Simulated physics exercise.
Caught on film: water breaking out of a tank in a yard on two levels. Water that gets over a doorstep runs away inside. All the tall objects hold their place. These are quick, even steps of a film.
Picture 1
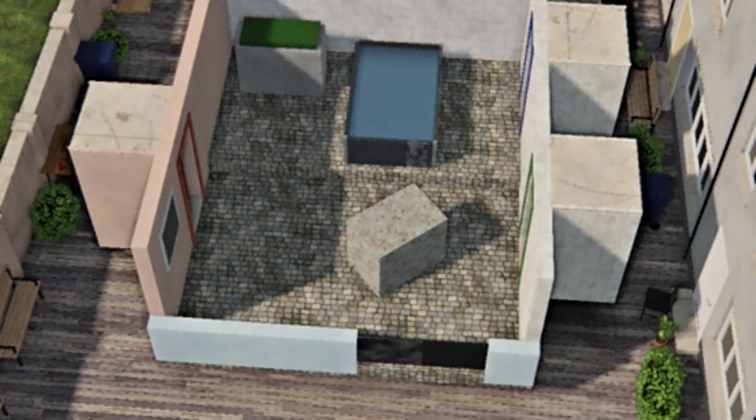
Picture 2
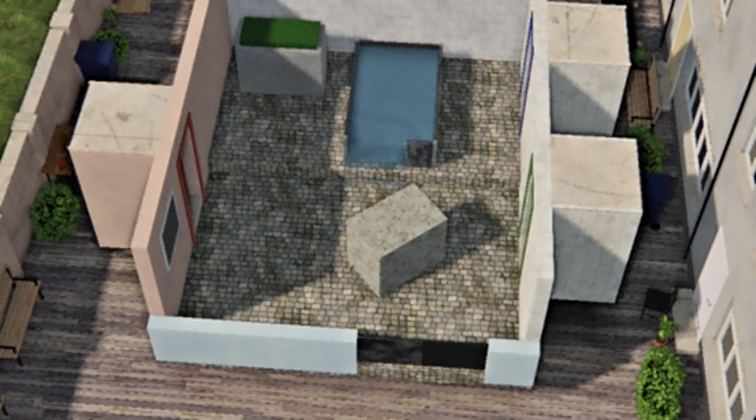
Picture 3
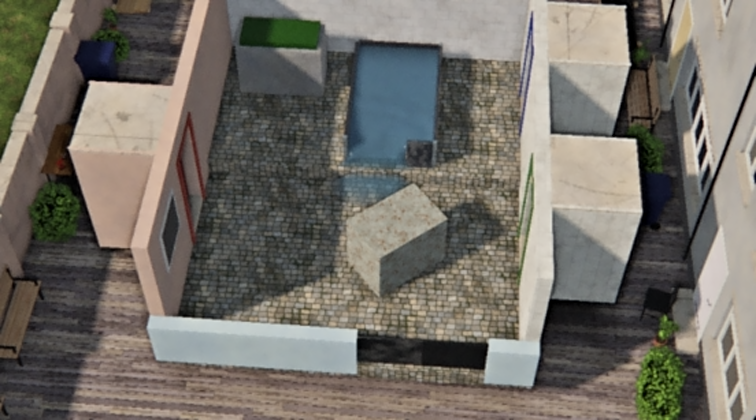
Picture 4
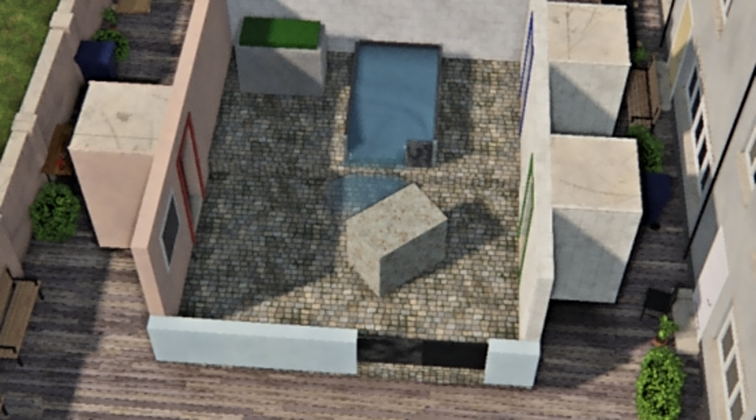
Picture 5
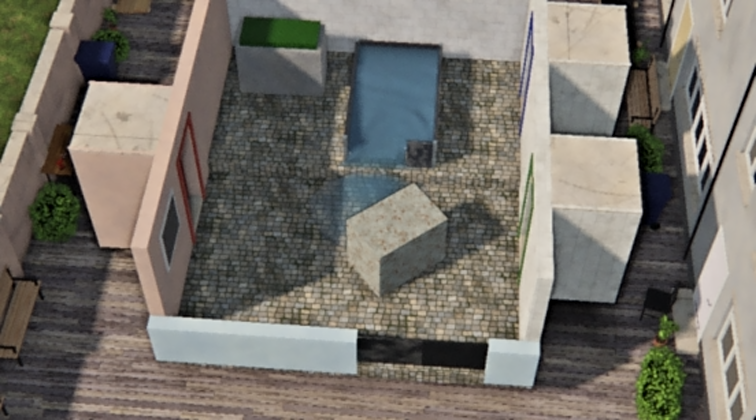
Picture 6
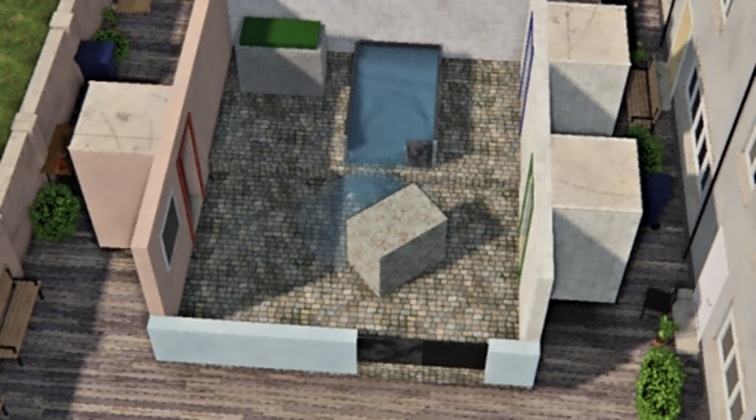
We see a walled, cobbled yard with a tank of still blue water; its dark front disappears, and water runs out across the cobbles to a pale stone block, spreading thinly along its left side while the block stays still.
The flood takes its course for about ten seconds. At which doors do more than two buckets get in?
In the end: The green door admits no more than that; the red door admits no more than that; the blue door admits no more than that.
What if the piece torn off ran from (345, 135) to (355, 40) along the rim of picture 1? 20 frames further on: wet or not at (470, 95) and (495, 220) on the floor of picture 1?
In turn: Dry, clear.
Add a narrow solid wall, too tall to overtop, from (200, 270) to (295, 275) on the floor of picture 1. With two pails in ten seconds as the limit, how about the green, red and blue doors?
In short: The green one lets less in; the red one passes that mark; the blue one stays under.
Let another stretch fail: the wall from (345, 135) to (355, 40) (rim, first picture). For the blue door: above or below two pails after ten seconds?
In short: The blue door stays under.
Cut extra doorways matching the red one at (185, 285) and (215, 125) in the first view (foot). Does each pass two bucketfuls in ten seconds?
One after the other: Passes that mark, keeps below it.
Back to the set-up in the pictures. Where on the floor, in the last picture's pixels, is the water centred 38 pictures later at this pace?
Close to (335, 235).
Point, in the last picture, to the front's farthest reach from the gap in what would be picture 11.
Roughly at (270, 348).
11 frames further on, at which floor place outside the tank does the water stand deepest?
At about (173, 341).
A moment on, water covers 20 % of the floor; the green door not reached, the red door not reached, the blue door not reached.
Next, water covers 40 % of the floor; the green door wet at the sill, nothing in, the red door wet at the sill, nothing in, the blue door not reached.
Then, water covers 45 % of the floor; the green door wet at the sill, nothing in, the red door wet at the sill, nothing in, the blue door not reached.
Later, water covers 60 % of the floor; the green door wet at the sill, nothing in, the red door under two buckets in, the blue door not reached.
In the end, water covers 60 % of the floor; the green door wet at the sill, nothing in, the red door under two buckets in, the blue door not reached.
